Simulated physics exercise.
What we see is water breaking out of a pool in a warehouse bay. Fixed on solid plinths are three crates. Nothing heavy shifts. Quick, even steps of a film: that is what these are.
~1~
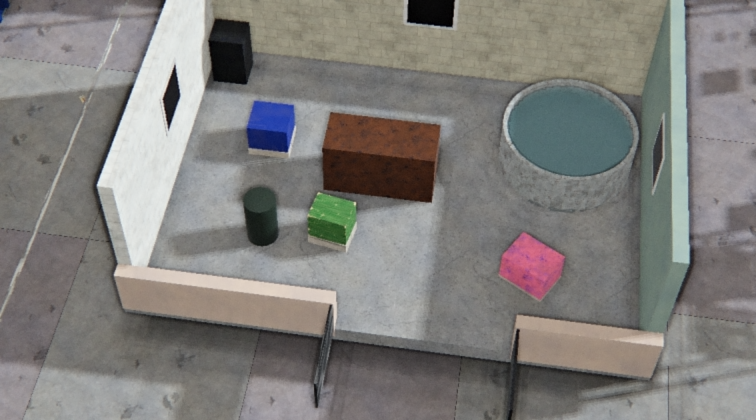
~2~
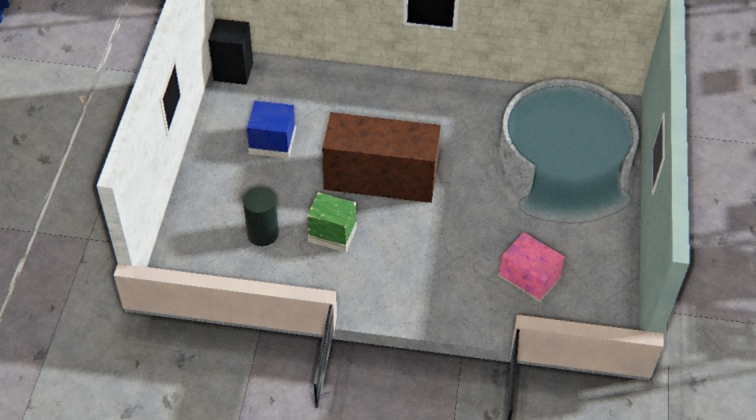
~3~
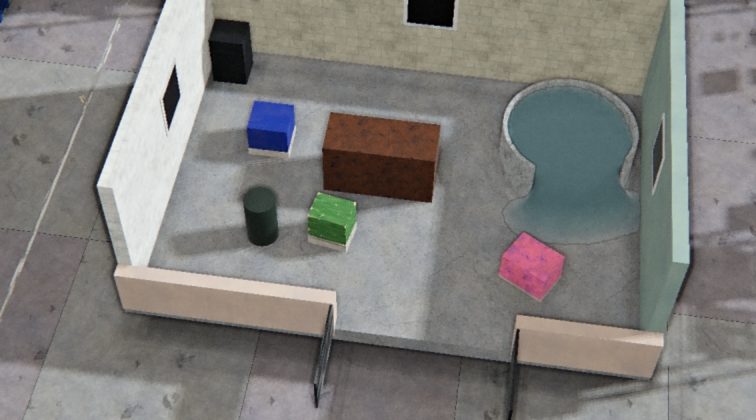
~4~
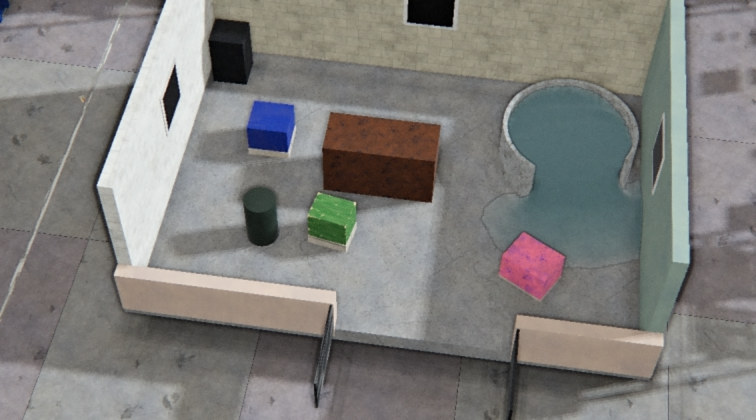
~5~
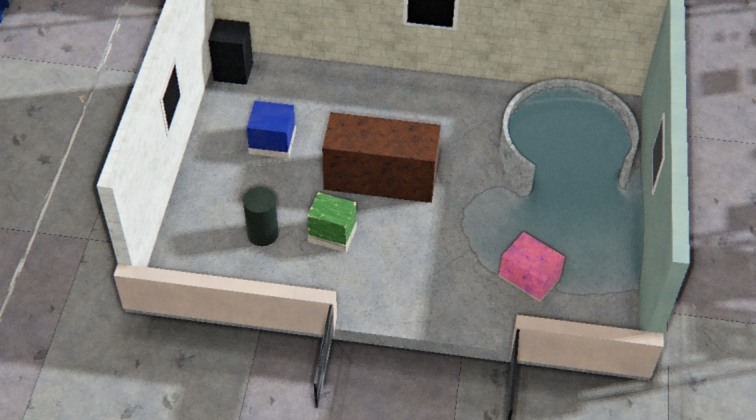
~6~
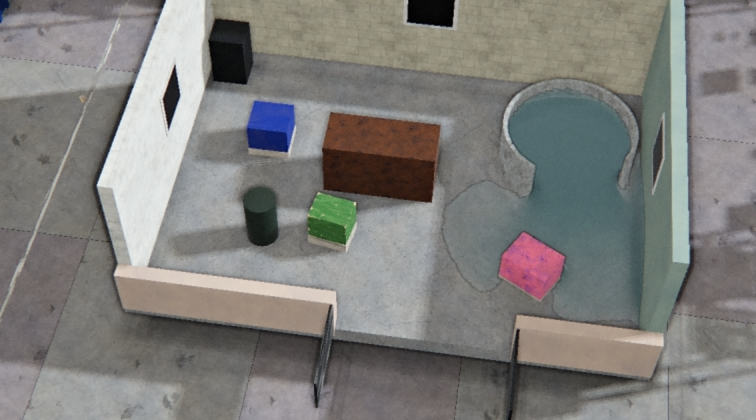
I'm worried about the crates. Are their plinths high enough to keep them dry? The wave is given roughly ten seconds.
At the end, the green crate is hit, the pink crate is hit, the blue crate is spared.
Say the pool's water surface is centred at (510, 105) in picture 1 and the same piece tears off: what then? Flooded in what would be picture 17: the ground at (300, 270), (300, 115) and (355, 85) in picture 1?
First unwetted; next unwetted; last unwetted.
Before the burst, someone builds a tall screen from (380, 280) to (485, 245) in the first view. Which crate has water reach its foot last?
I'd say the crate marked blue comes last.
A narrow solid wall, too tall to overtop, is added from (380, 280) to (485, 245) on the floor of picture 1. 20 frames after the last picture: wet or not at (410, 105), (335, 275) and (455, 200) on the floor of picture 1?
The first point comes out unwetted, the next inundated, the last inundated.
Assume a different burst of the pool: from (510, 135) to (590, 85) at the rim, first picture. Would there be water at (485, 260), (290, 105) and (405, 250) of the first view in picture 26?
Order as asked: Untouched, swamped, untouched.
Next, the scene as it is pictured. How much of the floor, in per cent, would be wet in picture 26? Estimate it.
Around 50 in a hundred.
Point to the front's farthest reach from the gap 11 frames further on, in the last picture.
Approximate pixel: (310, 313).
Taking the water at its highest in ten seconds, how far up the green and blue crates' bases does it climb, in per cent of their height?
Around 170 in a hundred for the first and 60 in a hundred for the second.
A moment on, water covers 25 % of the floor; the green crate not reached, the pink crate water round its plinth, the blue crate not reached.
Next, water covers 35 % of the floor; the green crate water round its plinth, the pink crate water round its plinth, the blue crate not reached.
Then, water covers 50 % of the floor; the green crate water round its plinth, the pink crate water round its plinth, the blue crate not reached.
Later, water covers 75 % of the floor; the green crate water round its plinth, the pink crate water round its plinth, the blue crate water round its plinth.
In the end, water covers 95 % of the floor; the green crate was topped, the pink crate was topped, the blue crate stayed above the water.
